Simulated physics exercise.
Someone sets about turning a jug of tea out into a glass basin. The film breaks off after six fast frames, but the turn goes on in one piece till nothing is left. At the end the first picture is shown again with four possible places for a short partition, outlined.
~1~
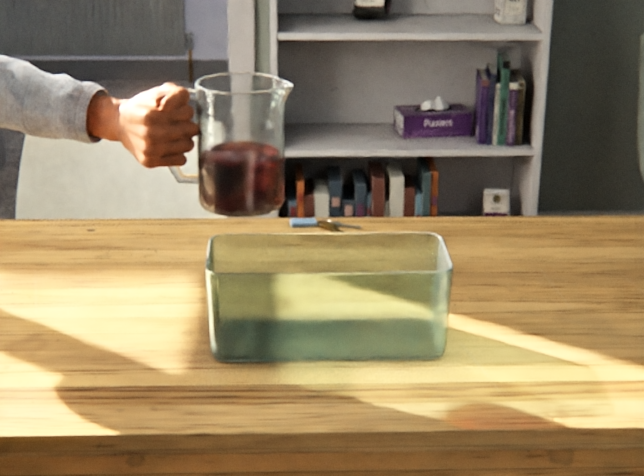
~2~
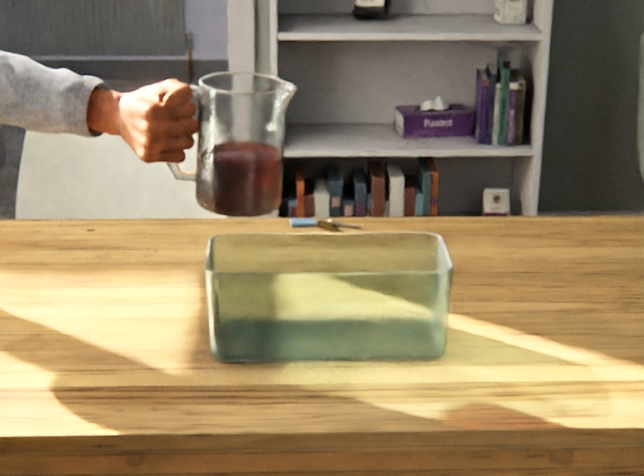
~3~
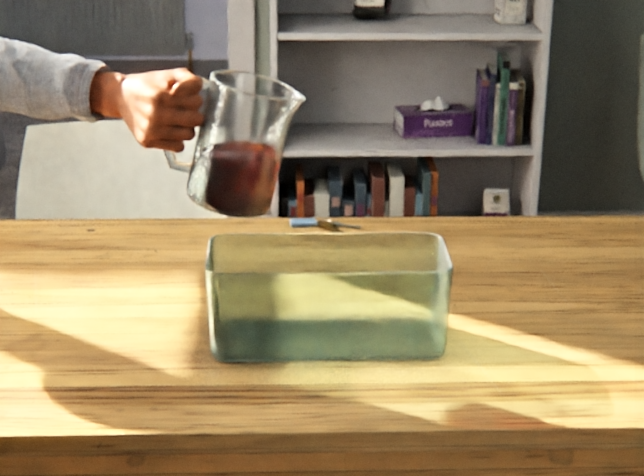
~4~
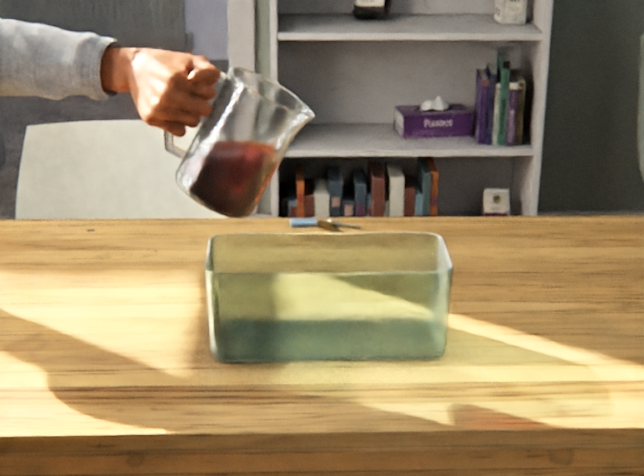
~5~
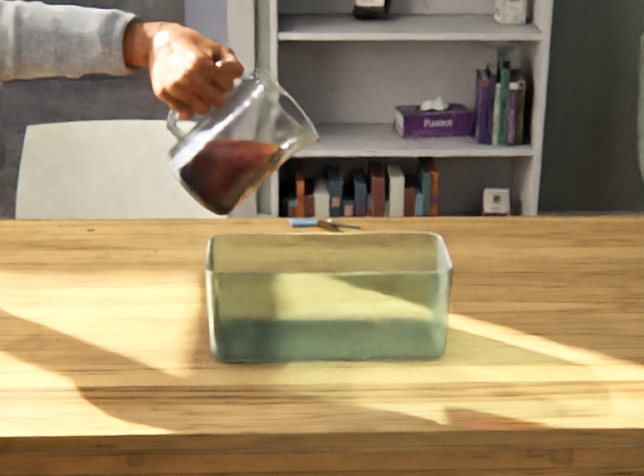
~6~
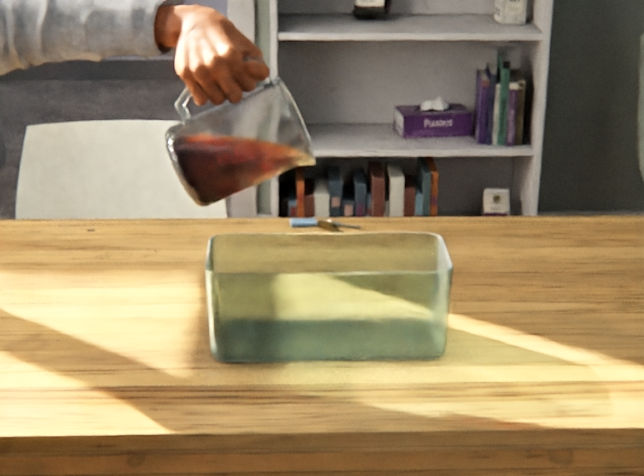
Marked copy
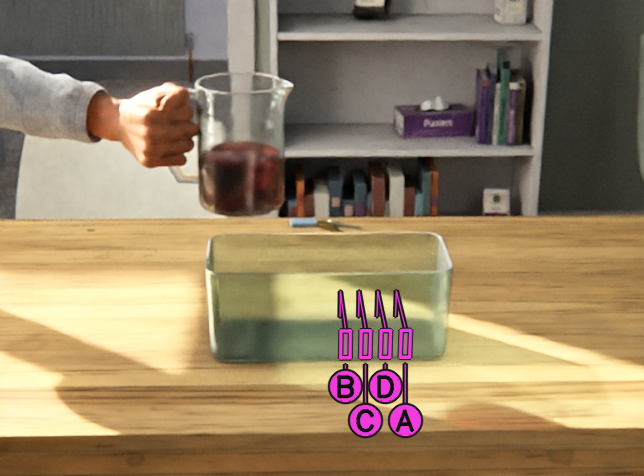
A hand tilts a glass jug of tea steadily rightward above a glass basin.
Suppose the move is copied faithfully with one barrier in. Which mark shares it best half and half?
It is C.
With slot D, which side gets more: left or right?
More ends on the left.
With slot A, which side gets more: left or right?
The left side.
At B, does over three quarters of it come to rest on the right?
Yes, it does.
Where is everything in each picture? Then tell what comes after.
The first picture shows upright, lip at (291, 85); basin from (211, 358) to (445, 355); nothing has left yet.
The second picture shows tipped about 3°, lip at (295, 88); nothing has left yet.
The third picture shows tipped about 13°, lip at (303, 98); nothing has left yet.
The fourth picture shows tipped about 28°, lip at (313, 115); nothing has left yet.
The fifth picture shows tipped about 46°, lip at (318, 138); nothing has left yet.
The sixth picture shows tipped about 65°, lip at (316, 162); nothing has left yet.
On the marked copy, A at (405, 364); B at (345, 364); C at (365, 364); D at (385, 364).
For slot A, about 90 % ends left of the wall and 8 % right of it.
For slot B, about 7 % ends left of the wall and 92 % right of it.
For slot C, about 47 % ends left of the wall and 53 % right of it.
For slot D, about 93 % ends left of the wall and 5 % right of it.
